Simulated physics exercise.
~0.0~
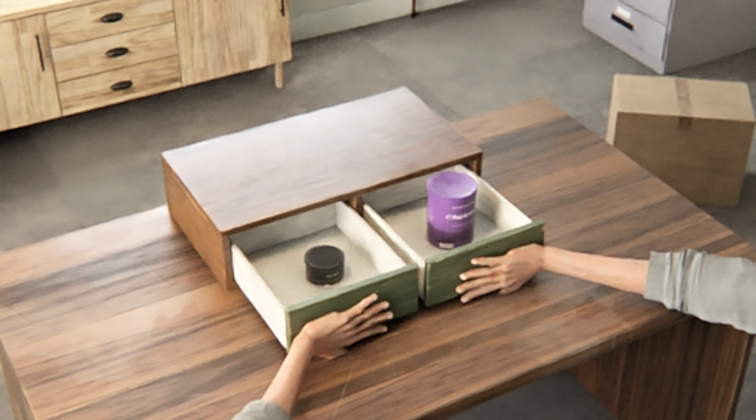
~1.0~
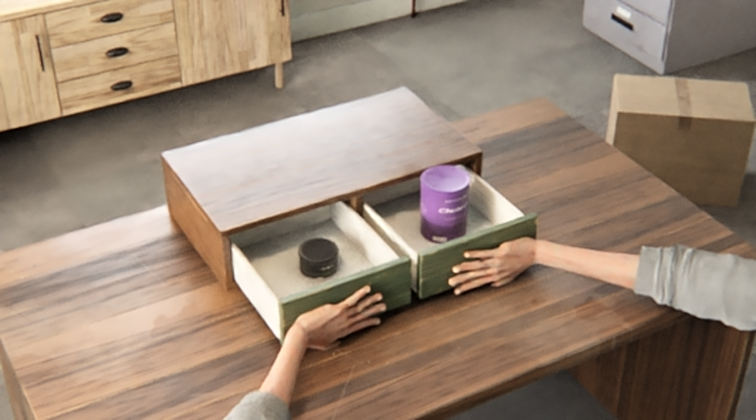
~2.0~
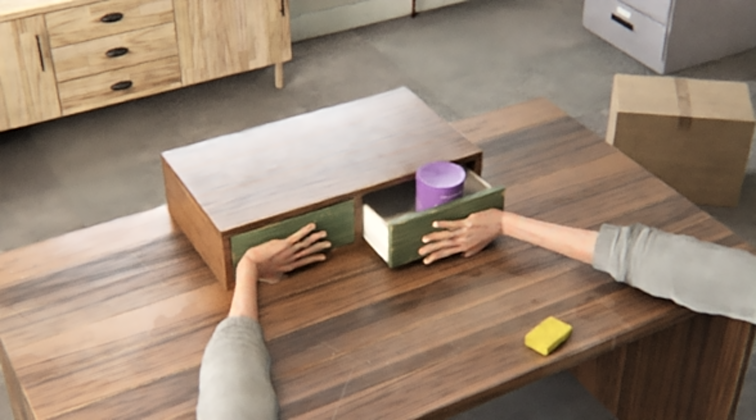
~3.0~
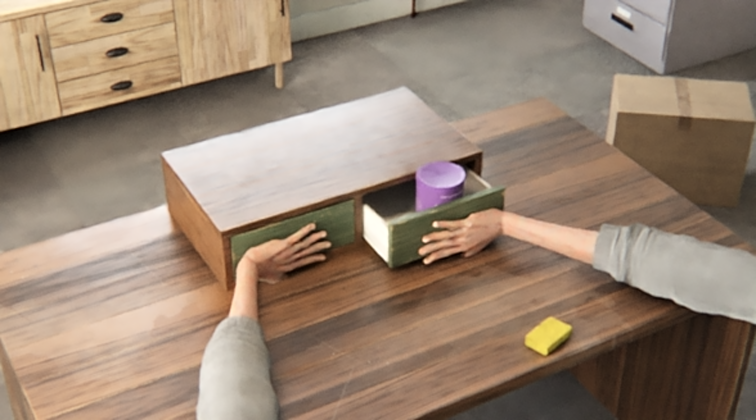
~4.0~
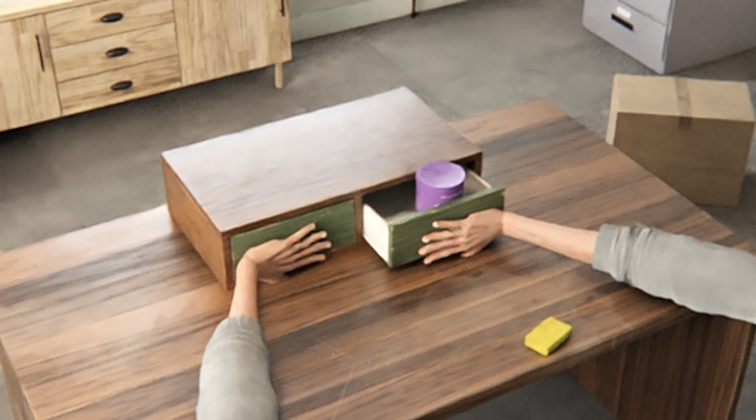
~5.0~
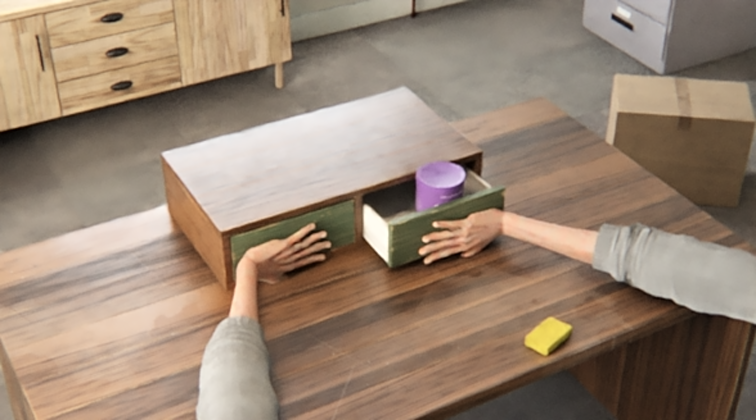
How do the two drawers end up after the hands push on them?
The left drawer goes all the way in, while the right drawer does not close and stays partly open with the purple tub standing in it.
